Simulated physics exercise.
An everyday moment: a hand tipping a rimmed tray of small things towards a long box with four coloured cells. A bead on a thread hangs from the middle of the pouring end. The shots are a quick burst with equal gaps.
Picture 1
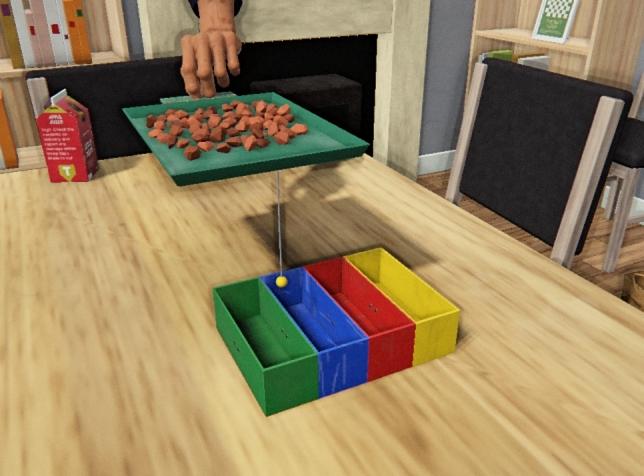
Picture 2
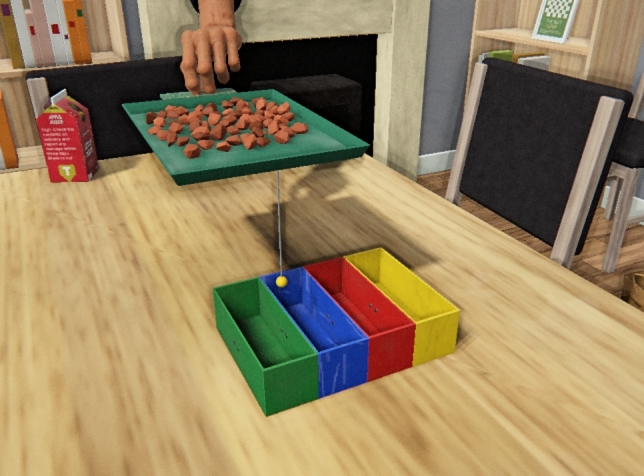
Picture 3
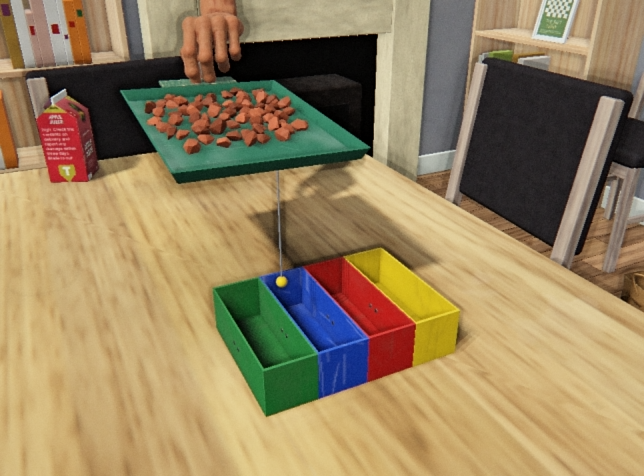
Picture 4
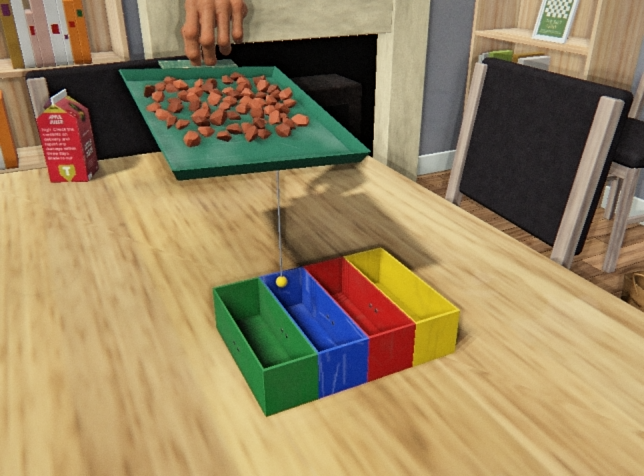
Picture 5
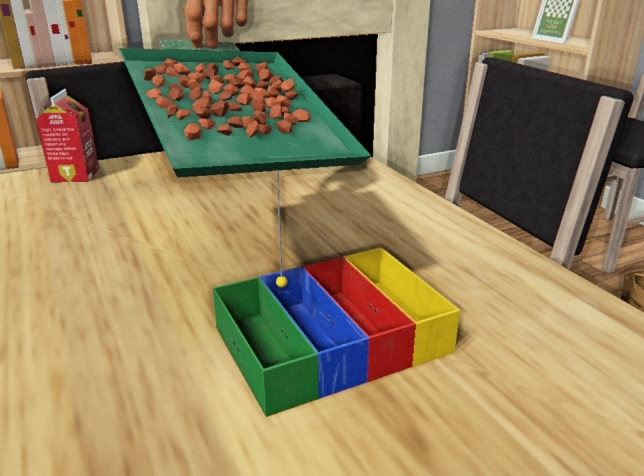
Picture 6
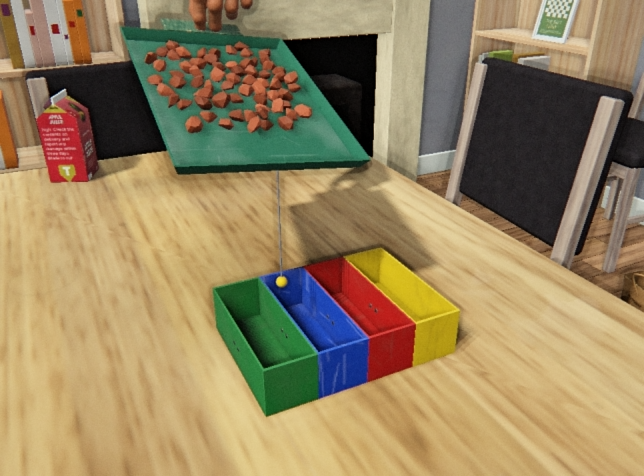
The clip shows a hand holding a green tray of reddish-brown chunks above a box with green, blue, red and yellow compartments; the tray starts level, then the hand raises its far end, tilting it steadily toward the box.
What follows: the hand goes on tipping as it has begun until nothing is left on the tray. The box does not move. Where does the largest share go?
Fullest: The red cell.
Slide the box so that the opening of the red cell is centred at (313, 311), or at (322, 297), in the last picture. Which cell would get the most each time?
The first try: The yellow one. The second: The yellow one.
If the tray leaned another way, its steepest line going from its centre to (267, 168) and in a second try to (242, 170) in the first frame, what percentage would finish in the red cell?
In turn 10 and 0 in a hundred.
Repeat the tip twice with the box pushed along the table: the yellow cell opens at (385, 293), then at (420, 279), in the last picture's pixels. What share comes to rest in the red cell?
Near 20 % and 60 %.
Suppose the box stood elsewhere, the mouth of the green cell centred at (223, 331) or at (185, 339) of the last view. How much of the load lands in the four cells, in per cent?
First some 80, then 30 per cent.
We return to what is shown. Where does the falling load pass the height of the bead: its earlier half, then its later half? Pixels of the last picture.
The first part at (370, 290); the rest at (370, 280).
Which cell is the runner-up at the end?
Next in line is the cell in yellow.
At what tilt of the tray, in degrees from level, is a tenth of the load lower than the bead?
Around 75° of tilt.
Just after the last frame, tray tipped steeply; roughly two thirds on the tray; roughly a third falling or outside the box.
A moment on, tray tipped past a quarter turn; roughly half in the red cell; roughly a quarter in the yellow cell; about a tenth in the blue cell; about a tenth in the green cell; about a tenth falling or outside the box.
Further on, tray tipped past a quarter turn; roughly half in the red cell; roughly a quarter in the yellow cell; about a tenth in the blue cell; about a tenth in the green cell; just a few falling or outside the box.
When it is over, tray tipped past a quarter turn; roughly half in the red cell; roughly a quarter in the yellow cell; about a tenth in the blue cell; about a tenth in the green cell; just a few outside the box.
